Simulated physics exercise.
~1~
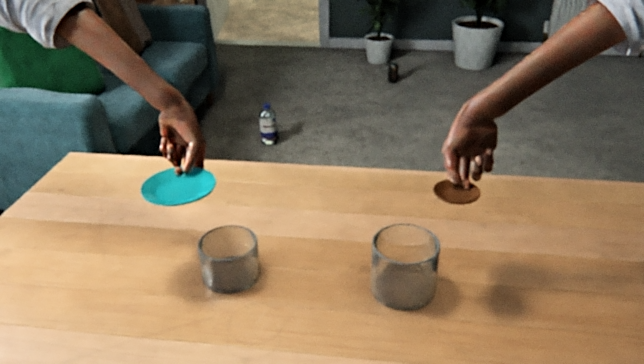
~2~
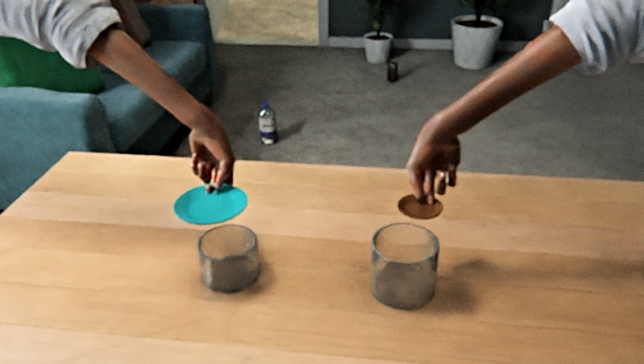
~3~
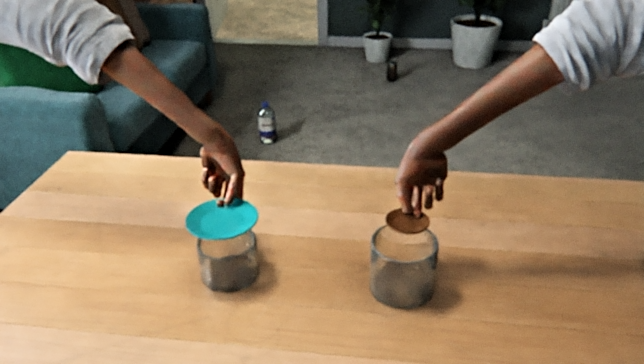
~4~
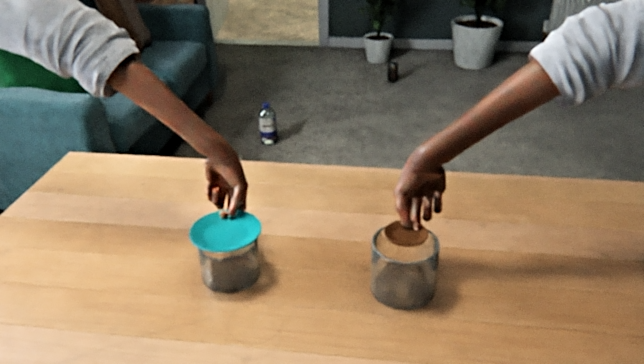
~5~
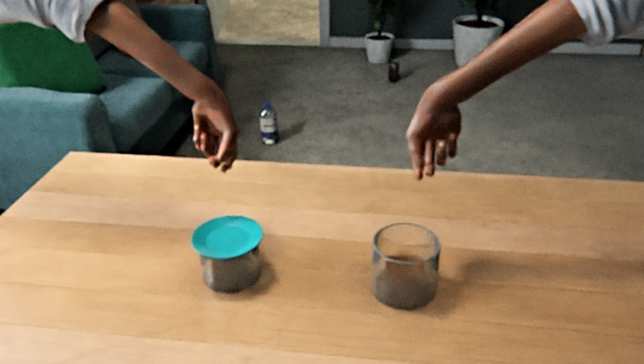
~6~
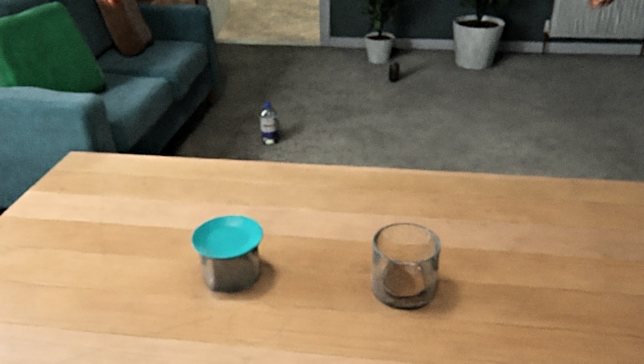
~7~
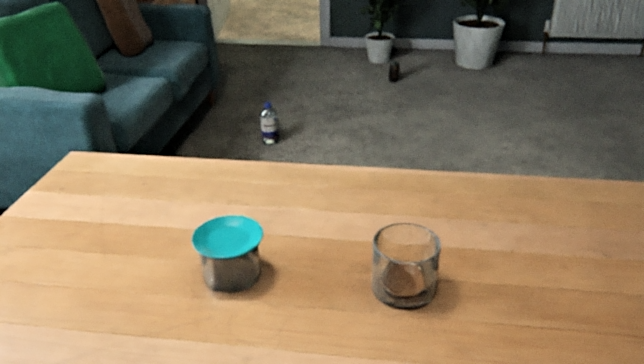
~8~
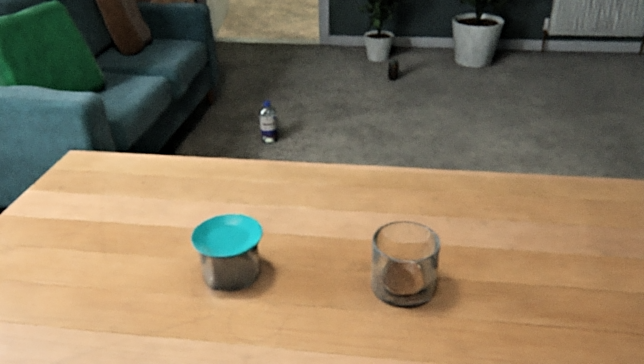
The video shows two hands lowering a turquoise plate and a smaller brown saucer over two glasses on a wooden table, then letting go and withdrawing. The plate rests on the left glass's rim like a lid, while the saucer drops inside the right glass and stays there.
